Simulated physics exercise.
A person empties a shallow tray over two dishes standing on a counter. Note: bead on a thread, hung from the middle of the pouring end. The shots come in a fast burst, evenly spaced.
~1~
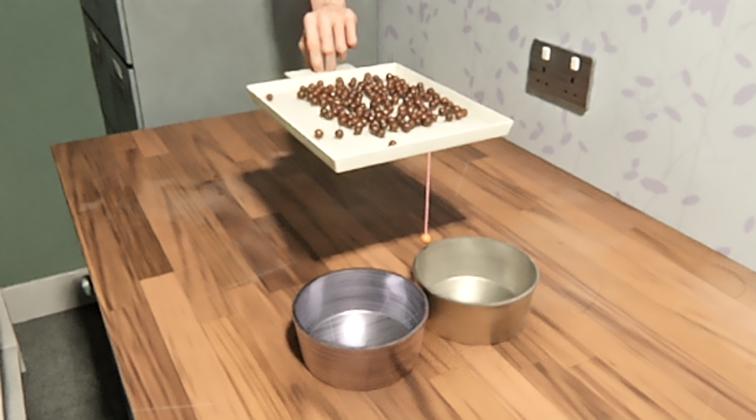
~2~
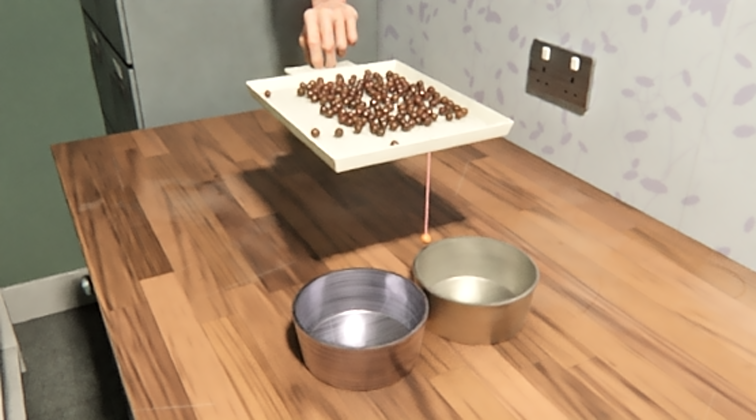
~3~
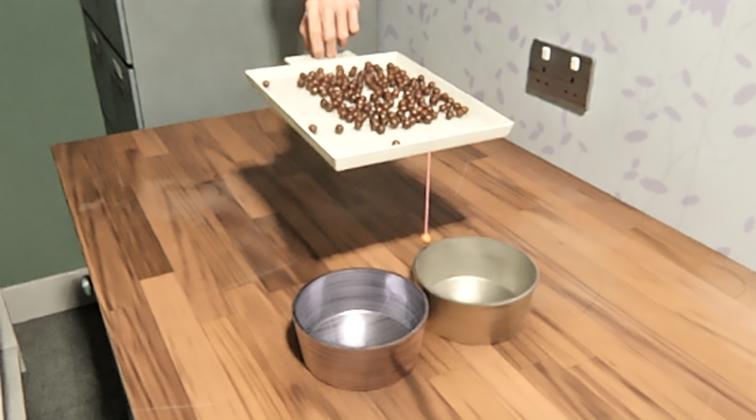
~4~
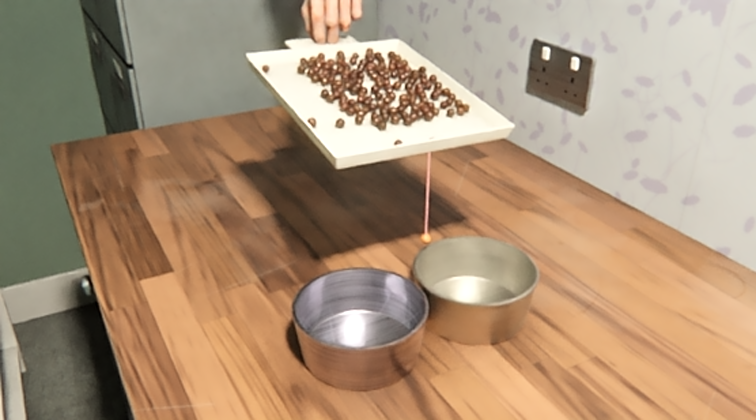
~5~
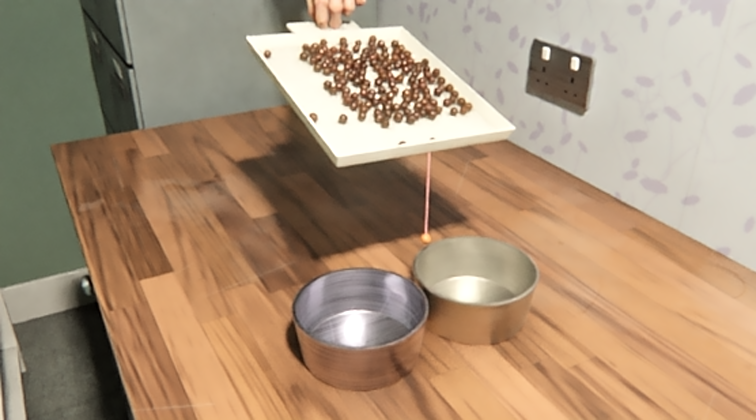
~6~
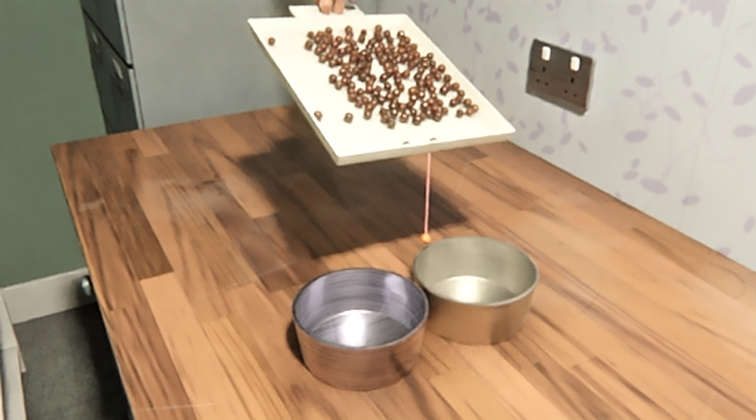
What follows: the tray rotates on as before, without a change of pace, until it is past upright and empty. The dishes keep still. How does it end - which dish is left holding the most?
It ends with the right-hand dish holding the most.
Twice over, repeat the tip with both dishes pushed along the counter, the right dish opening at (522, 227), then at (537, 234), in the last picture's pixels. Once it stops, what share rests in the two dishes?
In order: 80 per cent and 90 per cent.
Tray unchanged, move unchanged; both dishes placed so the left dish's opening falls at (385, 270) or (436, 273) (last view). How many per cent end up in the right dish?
About 80 per cent first, then about 70 per cent.
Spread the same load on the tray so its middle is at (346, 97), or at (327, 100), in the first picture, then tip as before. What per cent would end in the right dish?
Estimates in order: 60 percent, 60 percent.
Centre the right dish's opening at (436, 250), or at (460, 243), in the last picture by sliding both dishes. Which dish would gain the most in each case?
Case one: The dish at right. Case two: The dish at right.
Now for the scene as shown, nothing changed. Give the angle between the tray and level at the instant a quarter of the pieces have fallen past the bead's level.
The tilt then is about 65°.
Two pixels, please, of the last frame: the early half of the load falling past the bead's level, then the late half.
Initially about (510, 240); subsequently about (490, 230).
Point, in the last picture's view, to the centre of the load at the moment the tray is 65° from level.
(479, 145).
Shortly afterwards, tray tipped steeply; near two thirds on the tray; only a few in the left dish; a little in the right dish; a little outside both; a little in the air.
Next, tray tipped past a quarter turn; only a few on the tray; only a few in the left dish; near half in the right dish; near a third outside both; a little in the air.
Some moments later, tray tipped past a quarter turn; only a few in the left dish; near two thirds in the right dish; near a third outside both.
In the end, tray tipped past a quarter turn; only a few in the left dish; near two thirds in the right dish; near a third outside both.
